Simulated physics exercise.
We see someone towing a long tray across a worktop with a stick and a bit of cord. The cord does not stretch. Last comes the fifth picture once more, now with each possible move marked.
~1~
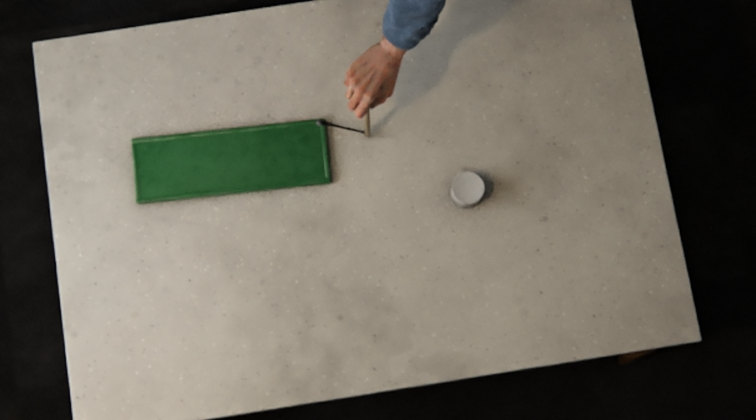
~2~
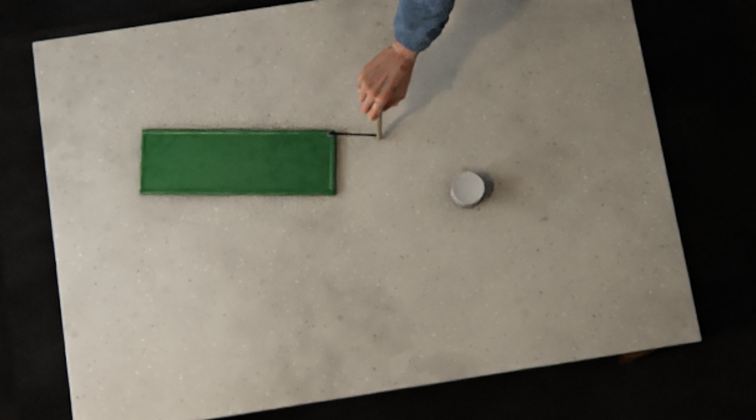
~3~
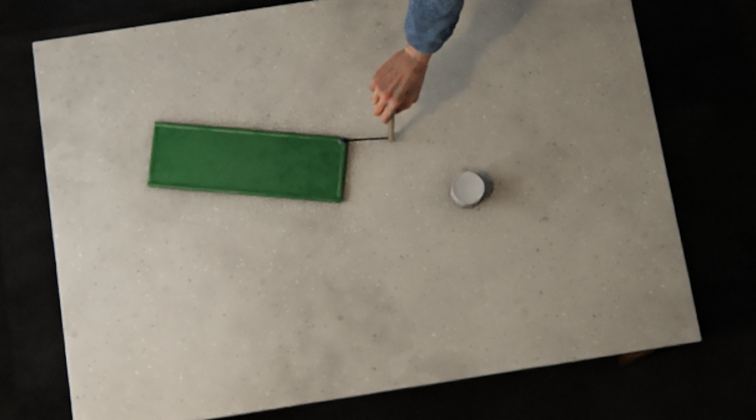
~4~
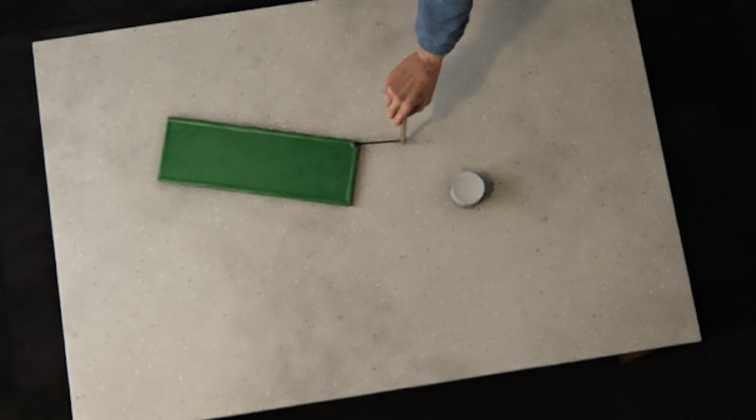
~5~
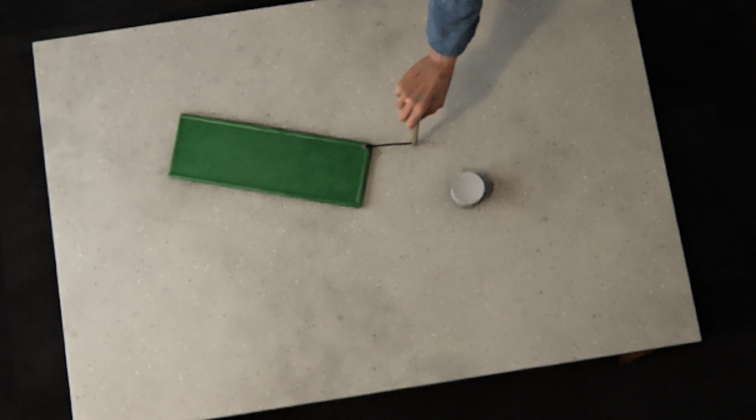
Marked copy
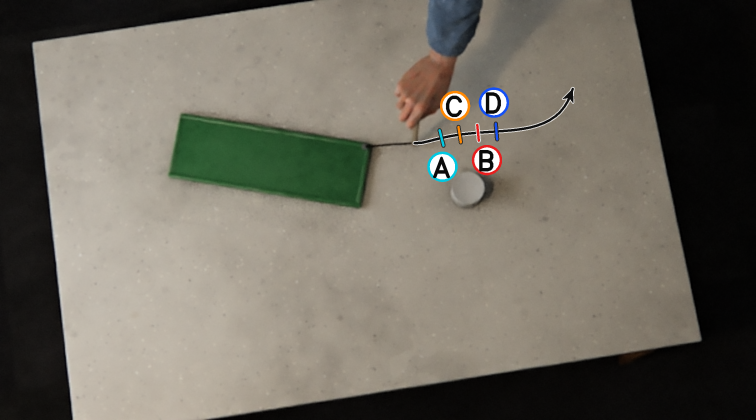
In the video, a hand holding a short stick tows a long green tray by a cord to the right across a pale worktop, the tray turning slightly clockwise, while a white tub stays still on the right.
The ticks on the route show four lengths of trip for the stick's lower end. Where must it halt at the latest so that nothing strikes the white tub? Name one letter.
Mark D.
On the copy, A at (442, 138); B at (478, 133); C at (460, 135); D at (497, 131); the route from (415, 143) via (503, 131) to (573, 89).
On D. First, foot of the stick (444, 138), middle of the tray (299, 156).
Then, foot of the stick (471, 134), middle of the tray (327, 153).
Finally, foot of the stick (496, 132), middle of the tray (352, 149); nothing has been touched.
By contrast, A is safe but short; B is safe but short; C is safe but short.
